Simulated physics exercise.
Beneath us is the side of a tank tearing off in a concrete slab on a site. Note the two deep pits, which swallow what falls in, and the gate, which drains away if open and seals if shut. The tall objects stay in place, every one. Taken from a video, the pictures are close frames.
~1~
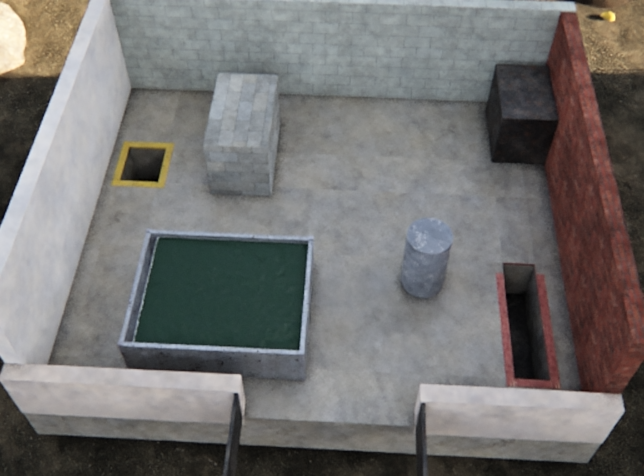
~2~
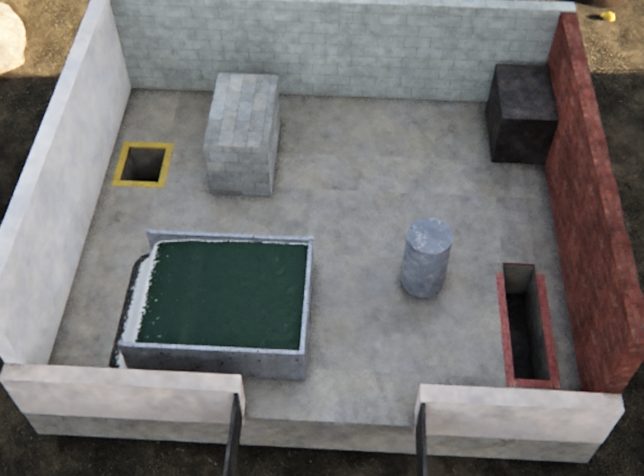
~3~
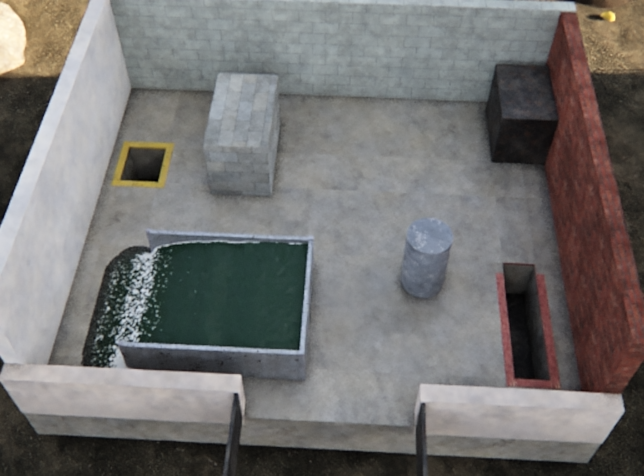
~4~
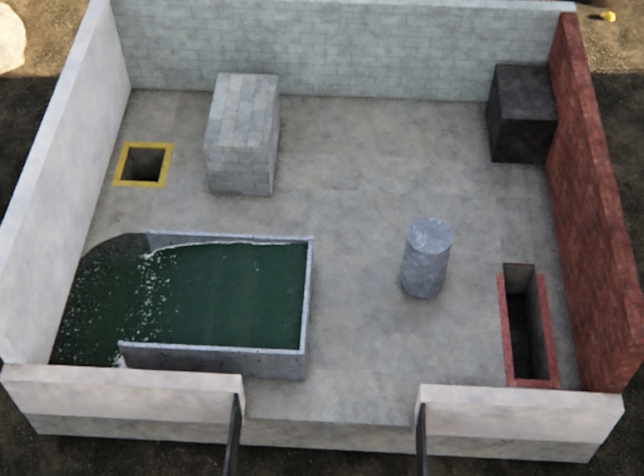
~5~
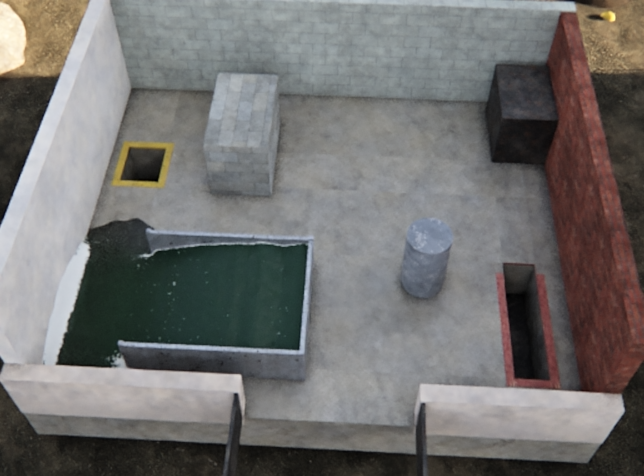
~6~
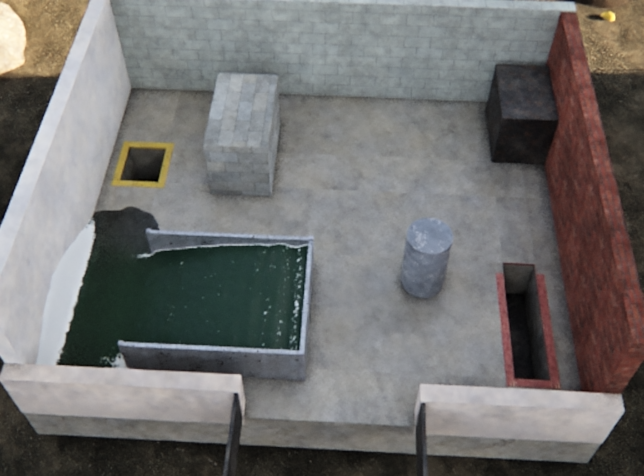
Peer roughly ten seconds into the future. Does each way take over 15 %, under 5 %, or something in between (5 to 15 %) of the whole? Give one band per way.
As I see it, the gate gets a medium chunk - five to fifteen per cent; the yellow pit gets a sizeable chunk - beyond fifteen per cent; the red pit gets a mere sliver - short of five per cent.
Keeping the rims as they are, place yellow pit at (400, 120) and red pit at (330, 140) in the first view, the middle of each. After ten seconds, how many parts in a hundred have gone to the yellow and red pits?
The yellow pit takes around 2 percent, while the red pit takes around 14 percent.
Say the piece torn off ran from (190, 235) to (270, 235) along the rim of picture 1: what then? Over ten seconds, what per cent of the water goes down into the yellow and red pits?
Estimates in per cent: Yellow 20, red 10.
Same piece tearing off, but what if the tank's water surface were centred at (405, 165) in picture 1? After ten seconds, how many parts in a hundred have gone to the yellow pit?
Yellow: About 20 %.
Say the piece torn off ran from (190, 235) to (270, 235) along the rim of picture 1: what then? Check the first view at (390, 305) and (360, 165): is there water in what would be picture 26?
In the order asked: Out of reach, sodden.
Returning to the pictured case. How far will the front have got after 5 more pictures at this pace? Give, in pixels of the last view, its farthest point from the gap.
Roughly at (115, 146).
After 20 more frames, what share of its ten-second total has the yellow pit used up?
Some 40 per cent.
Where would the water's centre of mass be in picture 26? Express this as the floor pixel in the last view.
Roughly (170, 286) in the last picture.
A moment on, water covers 10 % of the floor; the gate 0 %, the yellow pit 0 %, the red pit 0 %.
Next, water covers 20 % of the floor; the gate 0 %, the yellow pit 4 %, the red pit 0 %.
Then, water covers 35 % of the floor; the gate 3 %, the yellow pit 13 %, the red pit 0 %.
Later, water covers 50 % of the floor; the gate 7 %, the yellow pit 24 %, the red pit 2 %.
In the end, water covers 55 % of the floor; the gate 10 %, the yellow pit 35 %, the red pit 3 %.
